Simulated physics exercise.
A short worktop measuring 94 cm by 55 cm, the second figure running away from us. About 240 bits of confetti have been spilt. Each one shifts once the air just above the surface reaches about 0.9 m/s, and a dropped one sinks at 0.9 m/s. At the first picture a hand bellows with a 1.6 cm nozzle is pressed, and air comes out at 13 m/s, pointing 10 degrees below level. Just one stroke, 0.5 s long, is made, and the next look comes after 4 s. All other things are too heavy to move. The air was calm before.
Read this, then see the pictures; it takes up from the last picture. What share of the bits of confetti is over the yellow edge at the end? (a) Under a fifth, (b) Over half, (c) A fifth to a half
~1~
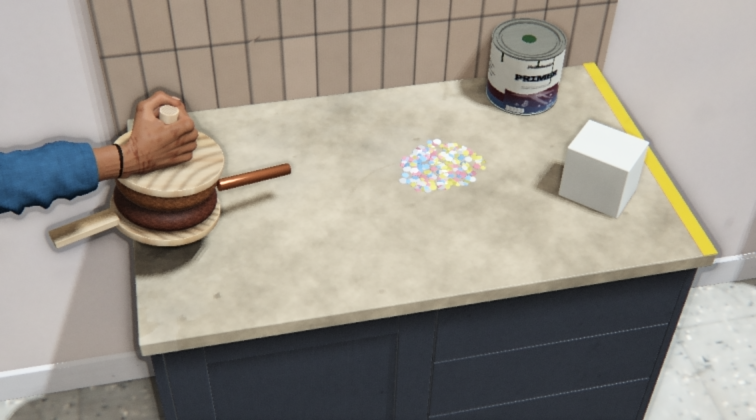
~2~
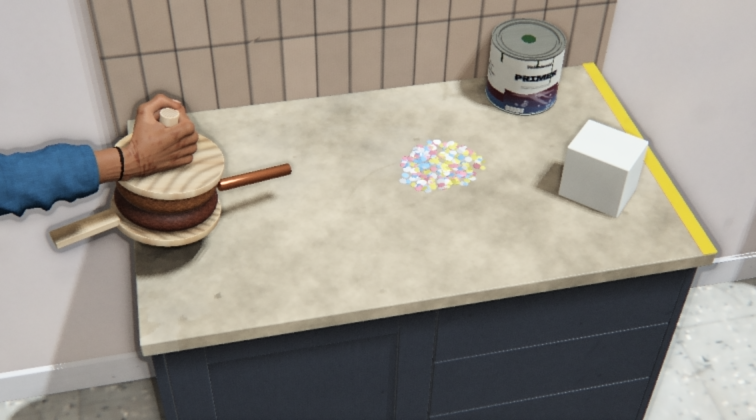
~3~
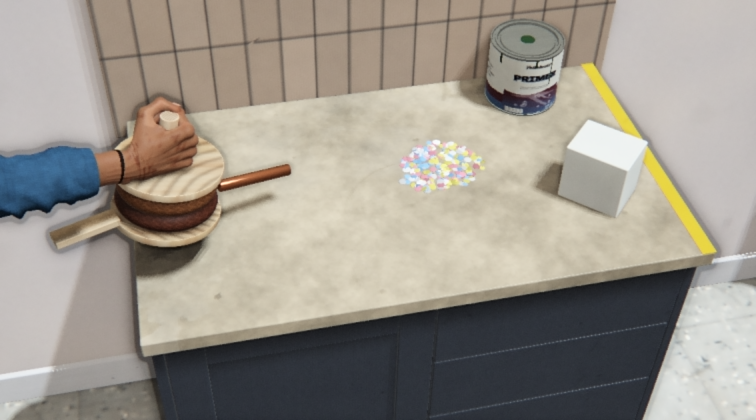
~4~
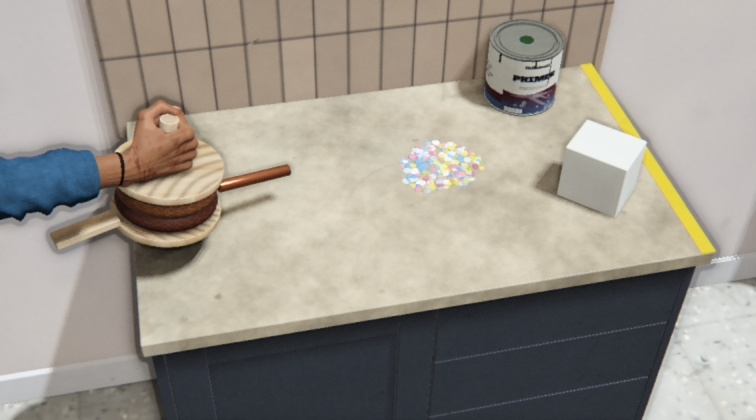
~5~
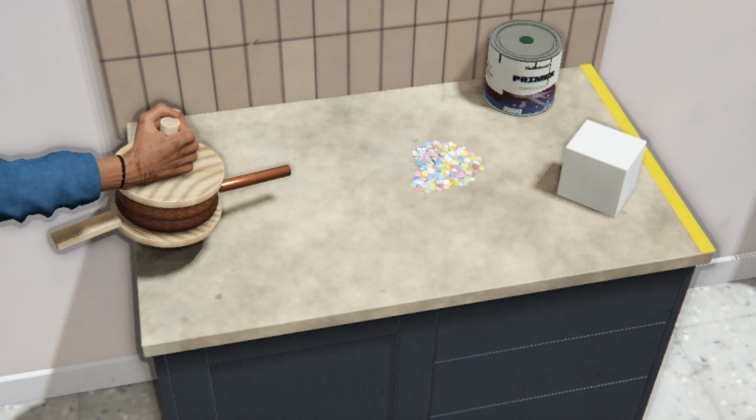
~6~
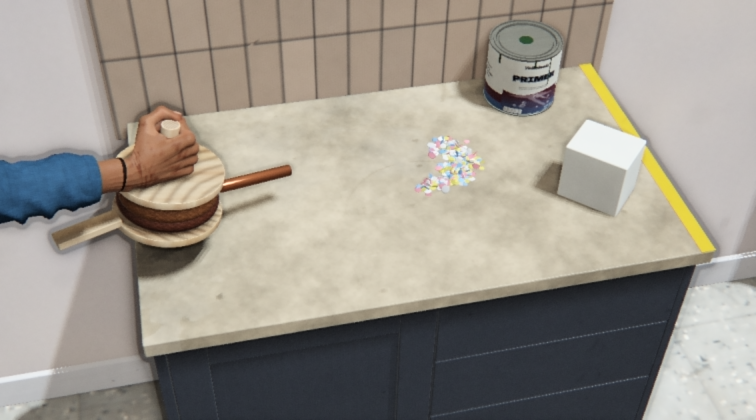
c, A fifth to a half.
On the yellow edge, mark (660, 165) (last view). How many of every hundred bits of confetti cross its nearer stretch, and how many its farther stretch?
0 % nearer, 40 % farther.
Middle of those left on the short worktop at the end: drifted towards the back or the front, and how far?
The middle moved forwards, roughly 5 cm.
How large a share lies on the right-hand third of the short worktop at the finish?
About 50 percent.
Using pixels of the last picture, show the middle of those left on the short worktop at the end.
Near (570, 163).
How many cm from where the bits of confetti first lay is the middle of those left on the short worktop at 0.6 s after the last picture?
Roughly 25 centimetres.
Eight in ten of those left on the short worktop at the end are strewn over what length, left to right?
About 30 cm.
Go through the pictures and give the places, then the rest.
In the first frame, the middle of the bits of confetti is near (439, 164), none has stirred yet and the mouth of the hand bellows is at (289, 169).
In the second frame, the middle of the bits of confetti is near (439, 164), none has stirred yet and the yellow edge is centred on (649, 148).
In the third frame, the middle of the bits of confetti is near (438, 164), none has stirred yet, the top of a tin is at (528, 39) and the top of a block is at (608, 144).
In the fourth frame, the middle of the bits of confetti is near (438, 164) and none has stirred yet.
In the fifth frame, the middle of the bits of confetti is near (438, 165), the farthest in sight from the hand bellows is at (482, 162) and about 10 % have left their places.
In the sixth frame, the middle of the bits of confetti is near (454, 164), the farthest in sight from the hand bellows is at (467, 142) and about 40 % have left their places.
Then, 0.6 s after the last picture, 66 % are still on the top, 34 % are over the yellow edge; the middle of those left on the top is near (570, 163).
Then, 1.0 s after the last picture, 64 % are still on the top, 36 % are over the yellow edge; the middle of those left on the top is near (570, 163).
Then, 2.0 s after the last picture, 64 % are still on the top, 36 % are over the yellow edge; the middle of those left on the top is near (570, 163).
Then, 3.8 s after the last picture, at the end, 36 % are over the yellow edge; the middle of those left on the top is near (570, 163).
